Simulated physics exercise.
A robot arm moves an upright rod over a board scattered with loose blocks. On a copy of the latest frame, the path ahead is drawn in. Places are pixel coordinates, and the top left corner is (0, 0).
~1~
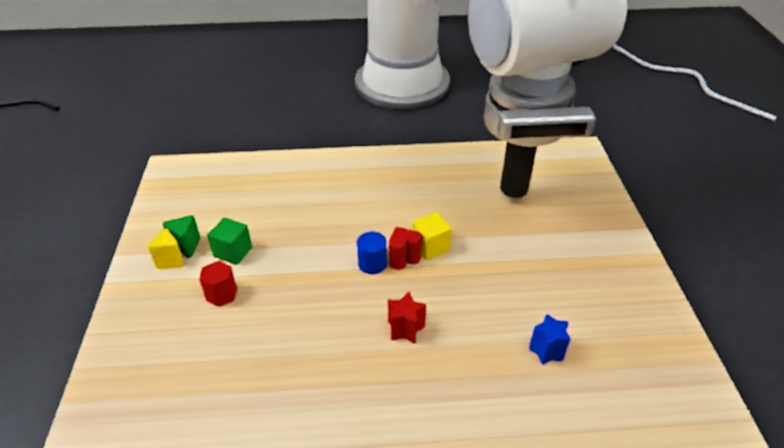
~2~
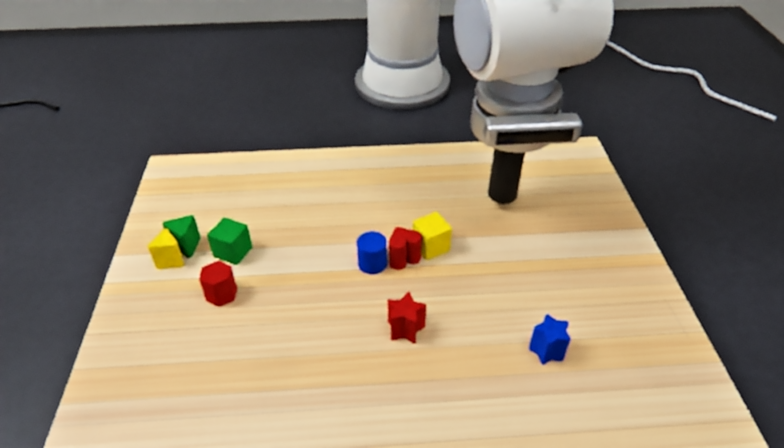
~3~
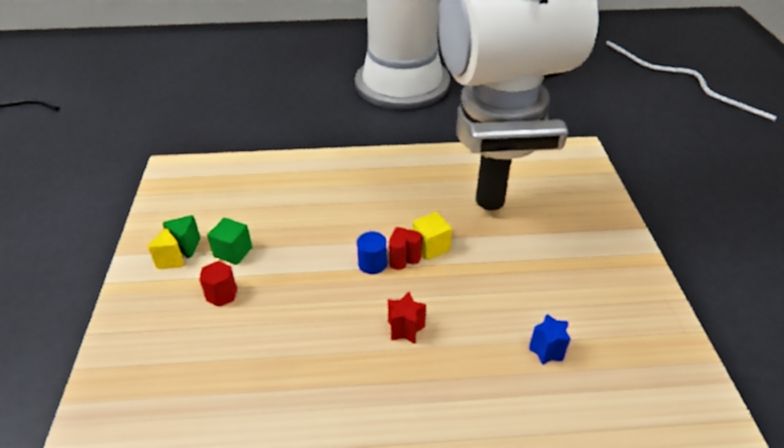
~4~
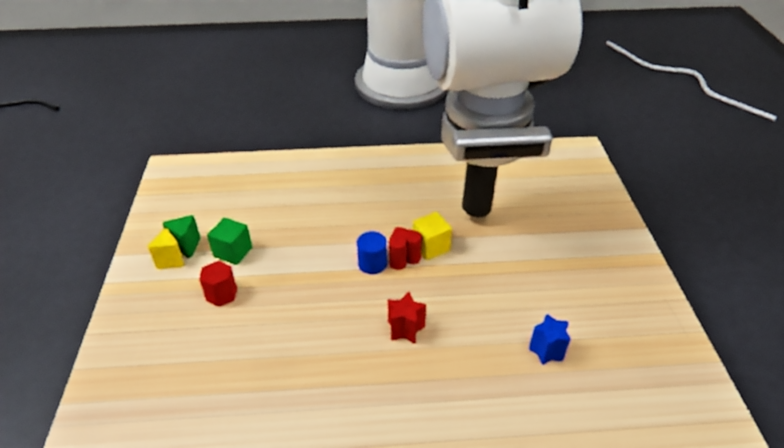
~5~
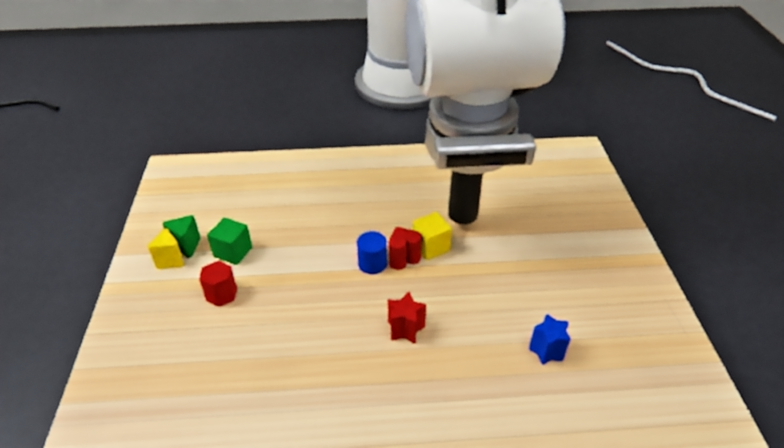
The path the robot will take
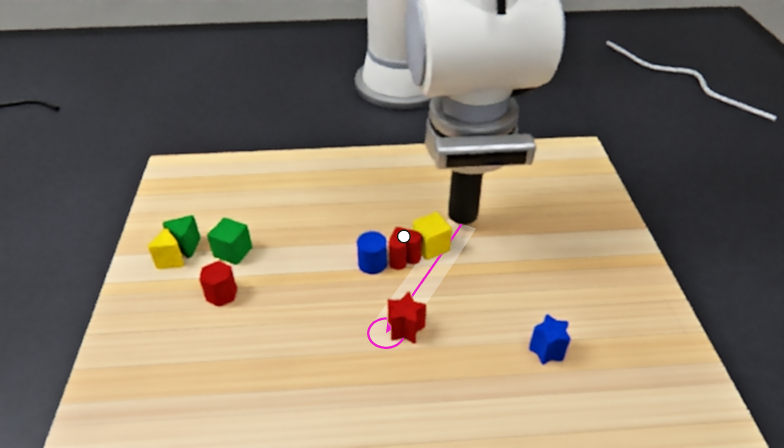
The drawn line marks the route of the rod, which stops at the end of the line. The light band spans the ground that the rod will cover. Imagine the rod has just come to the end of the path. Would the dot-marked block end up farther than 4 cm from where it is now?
Yes.
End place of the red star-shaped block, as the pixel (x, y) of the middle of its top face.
Just about (401, 338).
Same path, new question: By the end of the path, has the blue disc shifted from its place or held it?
That block moves.
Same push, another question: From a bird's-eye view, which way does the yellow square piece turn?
Rotates clockwise.
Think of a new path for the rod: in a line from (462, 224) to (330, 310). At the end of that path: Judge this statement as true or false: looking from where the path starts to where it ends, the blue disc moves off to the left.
The statement is false.
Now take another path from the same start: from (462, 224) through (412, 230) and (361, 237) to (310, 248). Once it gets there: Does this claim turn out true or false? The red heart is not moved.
That claim is false.
The line goes straight from (462, 224) to (386, 333); the dot is on the red heart.
On the path given first. One third of the way, rod at (440, 247); blue disc at (358, 242); red heart at (387, 252), turned 40° clockwise; yellow square piece at (416, 247).
Two thirds of the way, rod at (415, 283); blue disc at (357, 242); red heart at (353, 265), turned 80° clockwise; yellow square piece at (380, 276), turned 40° clockwise.
At the end, rod at (386, 324); blue disc at (357, 242); red heart at (346, 266), turned 110° clockwise; red star-shaped block at (401, 338), turned 60° anticlockwise; yellow square piece at (353, 291), turned 105° clockwise.
